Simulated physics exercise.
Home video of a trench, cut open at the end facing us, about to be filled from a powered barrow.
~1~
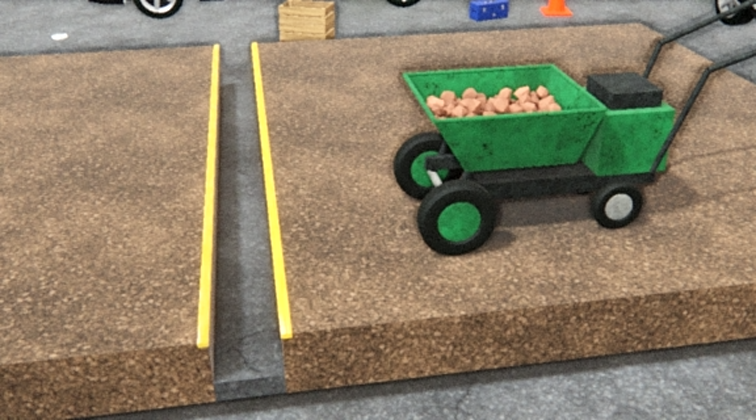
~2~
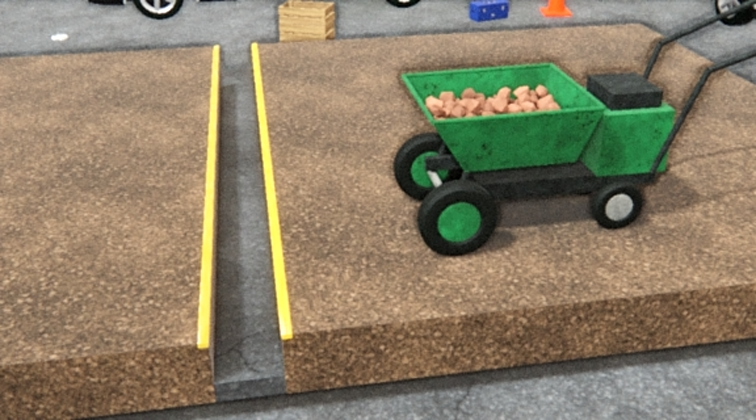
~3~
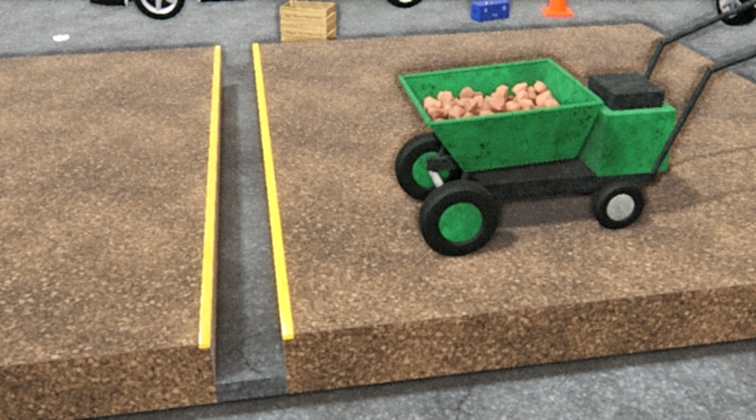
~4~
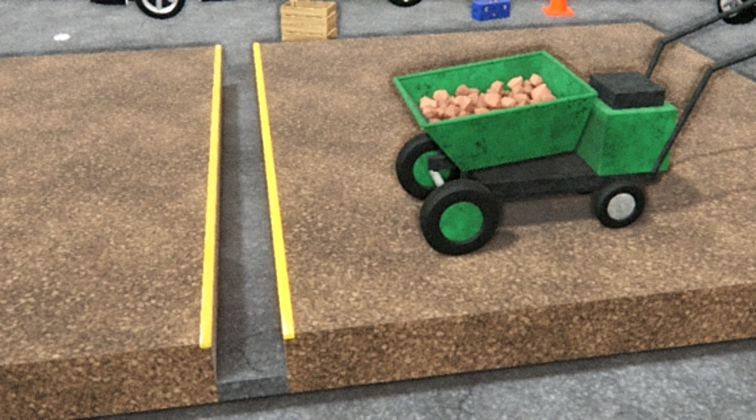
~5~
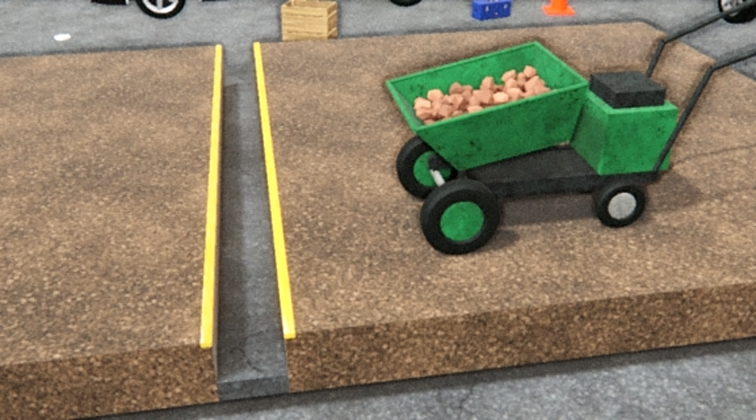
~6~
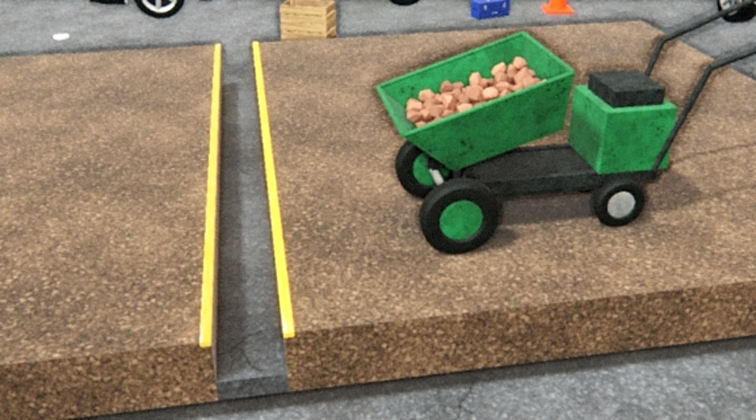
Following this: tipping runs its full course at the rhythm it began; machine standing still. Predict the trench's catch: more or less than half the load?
The share in the trench is below half.
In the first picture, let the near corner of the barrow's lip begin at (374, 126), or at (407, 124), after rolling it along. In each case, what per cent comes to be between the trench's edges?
About 90 per cent, then about 60 per cent.
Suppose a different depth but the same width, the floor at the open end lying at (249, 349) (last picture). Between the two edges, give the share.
I'd guess about 30 %.
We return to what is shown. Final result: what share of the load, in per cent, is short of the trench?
Result: Some 45 % of the load.
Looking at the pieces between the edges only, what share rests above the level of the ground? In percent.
Near 0 %.
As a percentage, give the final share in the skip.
My estimate is about 25 per cent.
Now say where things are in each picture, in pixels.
The first frame shows lip of the skip near (435, 122), level; top of the load near (494, 105), lumps of rubble; first edge of the trench near (282, 296); far edge near (204, 304), the trench over half as wide as the skip, and about half as deep as wide.
The second frame shows lip of the skip near (433, 123), level; top of the load near (492, 105).
The third frame shows lip of the skip near (430, 124), tipped barely; top of the load near (512, 108).
The fourth frame shows lip of the skip near (424, 127), tipped a little; top of the load near (507, 103).
The fifth frame shows lip of the skip near (415, 130), tipped a little; top of the load near (515, 94).
The sixth frame shows lip of the skip near (404, 136), tipped clearly; top of the load near (520, 89); first edge of the trench near (285, 295); far edge near (207, 303).
Shortly afterwards, skip tipped steeply; the whole lot in the skip.
Next, skip tipped right over; the bulk in the skip; near a quarter short of the trench; only a few in or heaped over the trench; only a few falling.
Some moments later, skip tipped right over; near a quarter in the skip; near half short of the trench; near a quarter in or heaped over the trench.
In the end, skip tipped right over; near a quarter in the skip; near half short of the trench; near a third in or heaped over the trench; none at all beyond it.
